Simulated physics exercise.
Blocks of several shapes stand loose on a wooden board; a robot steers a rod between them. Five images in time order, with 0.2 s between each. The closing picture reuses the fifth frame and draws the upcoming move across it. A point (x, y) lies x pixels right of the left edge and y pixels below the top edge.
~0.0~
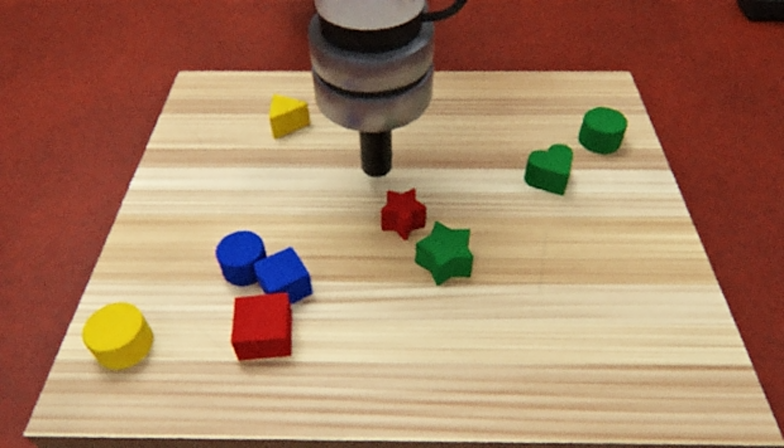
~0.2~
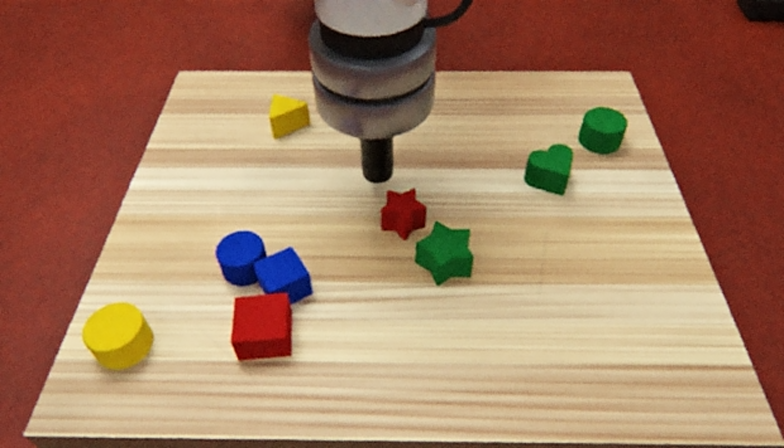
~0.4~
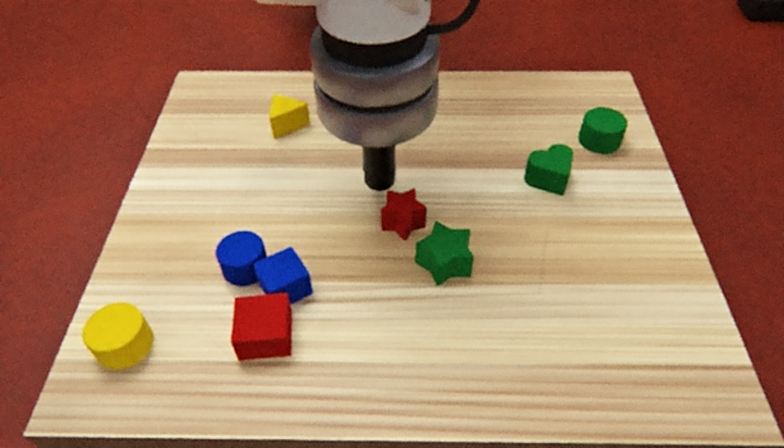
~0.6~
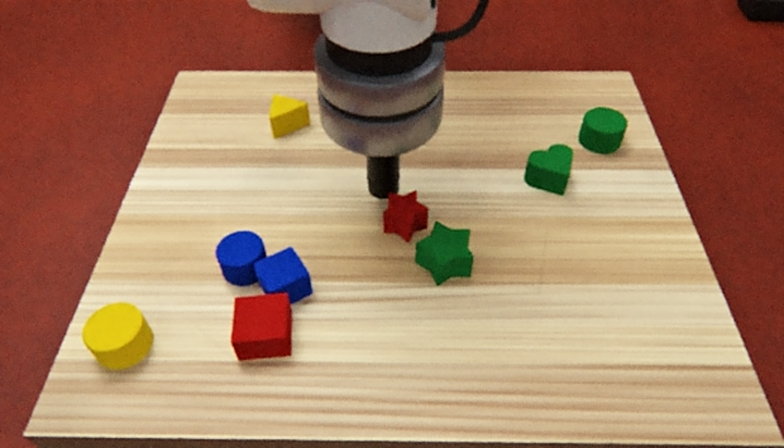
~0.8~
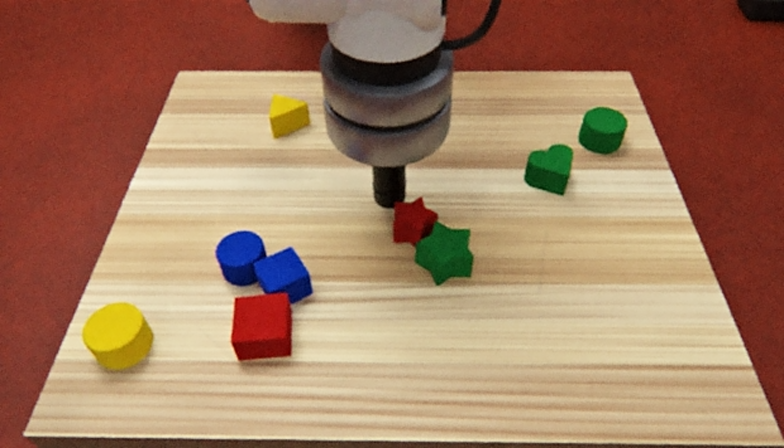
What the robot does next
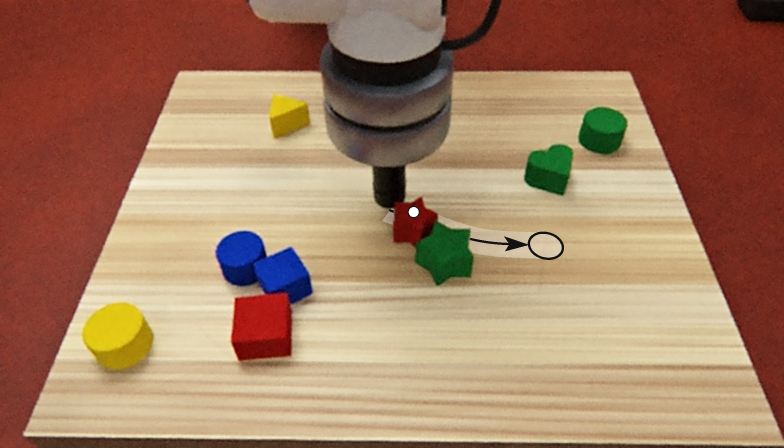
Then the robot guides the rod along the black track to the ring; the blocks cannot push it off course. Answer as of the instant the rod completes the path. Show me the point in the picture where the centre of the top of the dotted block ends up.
Its top centre lands on (479, 244).
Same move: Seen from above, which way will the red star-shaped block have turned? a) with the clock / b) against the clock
The correct letter is a.
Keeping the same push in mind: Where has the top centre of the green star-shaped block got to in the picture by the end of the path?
Pixel (478, 282).
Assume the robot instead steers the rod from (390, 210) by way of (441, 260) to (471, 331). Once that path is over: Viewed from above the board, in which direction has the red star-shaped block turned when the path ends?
Seen from above, counterclockwise.
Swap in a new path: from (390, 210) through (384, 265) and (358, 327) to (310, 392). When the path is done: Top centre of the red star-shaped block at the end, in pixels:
So, by the moment the path ends, you'll find the top centre of the red star-shaped block at (417, 238).
Path on the board, from (390, 210) through (438, 228) and (490, 243) to (546, 245); the dot is on the red star-shaped block.
On the path given first. One third of the way, rod at (439, 216); red star-shaped block at (446, 232); green star-shaped block at (467, 263), turned 15° clockwise.
Two thirds of the way, rod at (495, 231); red star-shaped block at (479, 244), turned 50° clockwise; green star-shaped block at (478, 282), turned 40° clockwise.
At the end, rod at (549, 233); red star-shaped block at (479, 244), turned 50° clockwise; green star-shaped block at (478, 282), turned 40° clockwise; green heart in place.
